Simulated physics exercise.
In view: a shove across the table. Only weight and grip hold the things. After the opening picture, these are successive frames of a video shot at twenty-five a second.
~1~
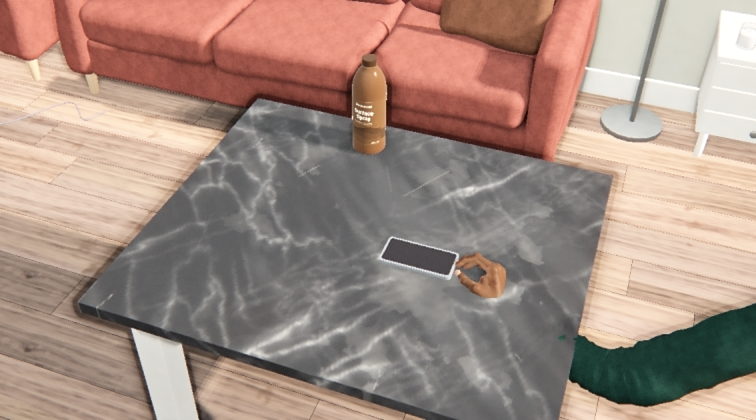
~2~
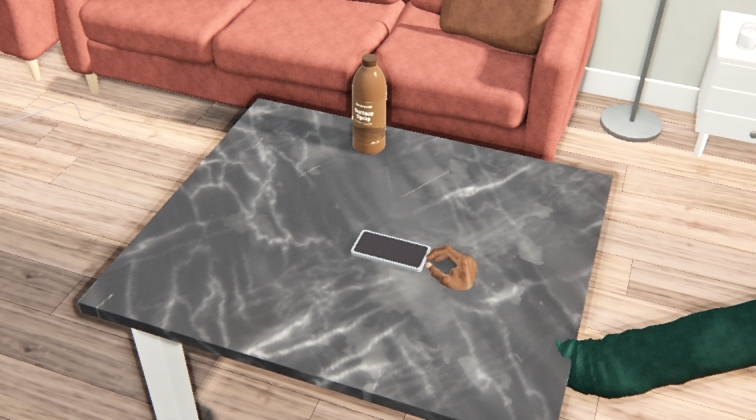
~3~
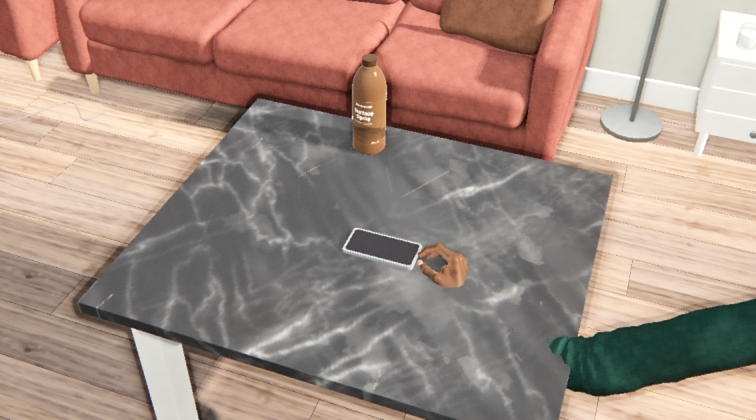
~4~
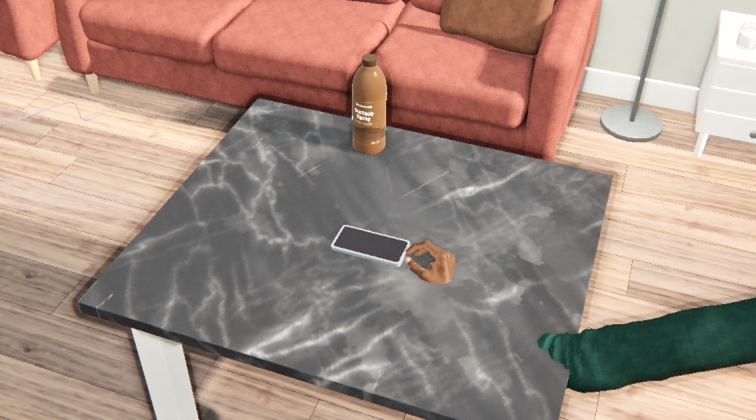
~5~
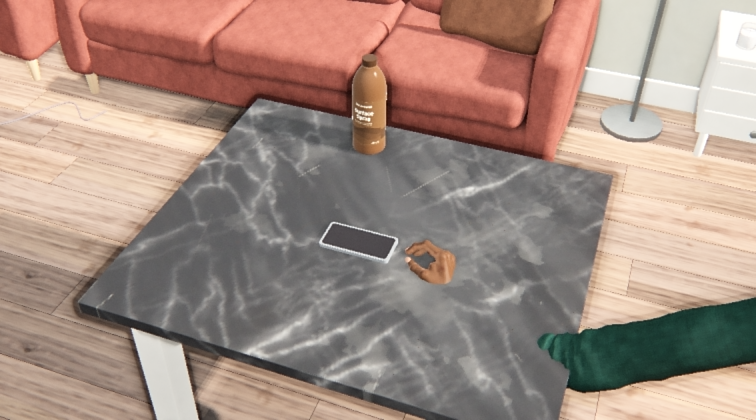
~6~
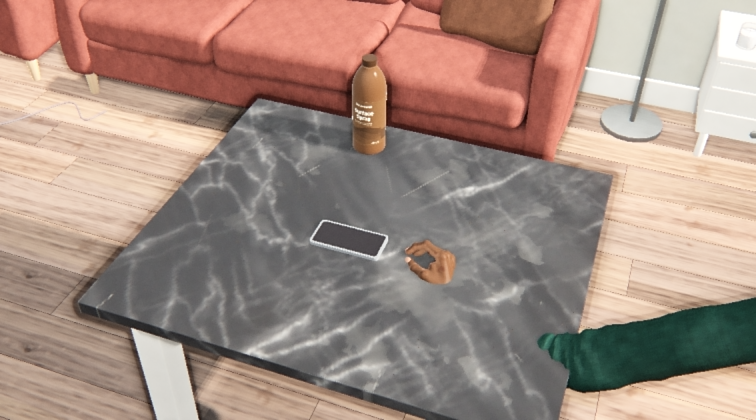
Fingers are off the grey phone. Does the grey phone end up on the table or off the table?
The grey phone remains on top.
Then, 0.10 s later than the last frame, grey phone moved a little near (336, 236).
Then, 0.40 s later than the last frame, grey phone resting near (335, 235).
When it is over, moved from the start, grey phone. End places, in pixels of the last picture, grey phone near (334, 236).
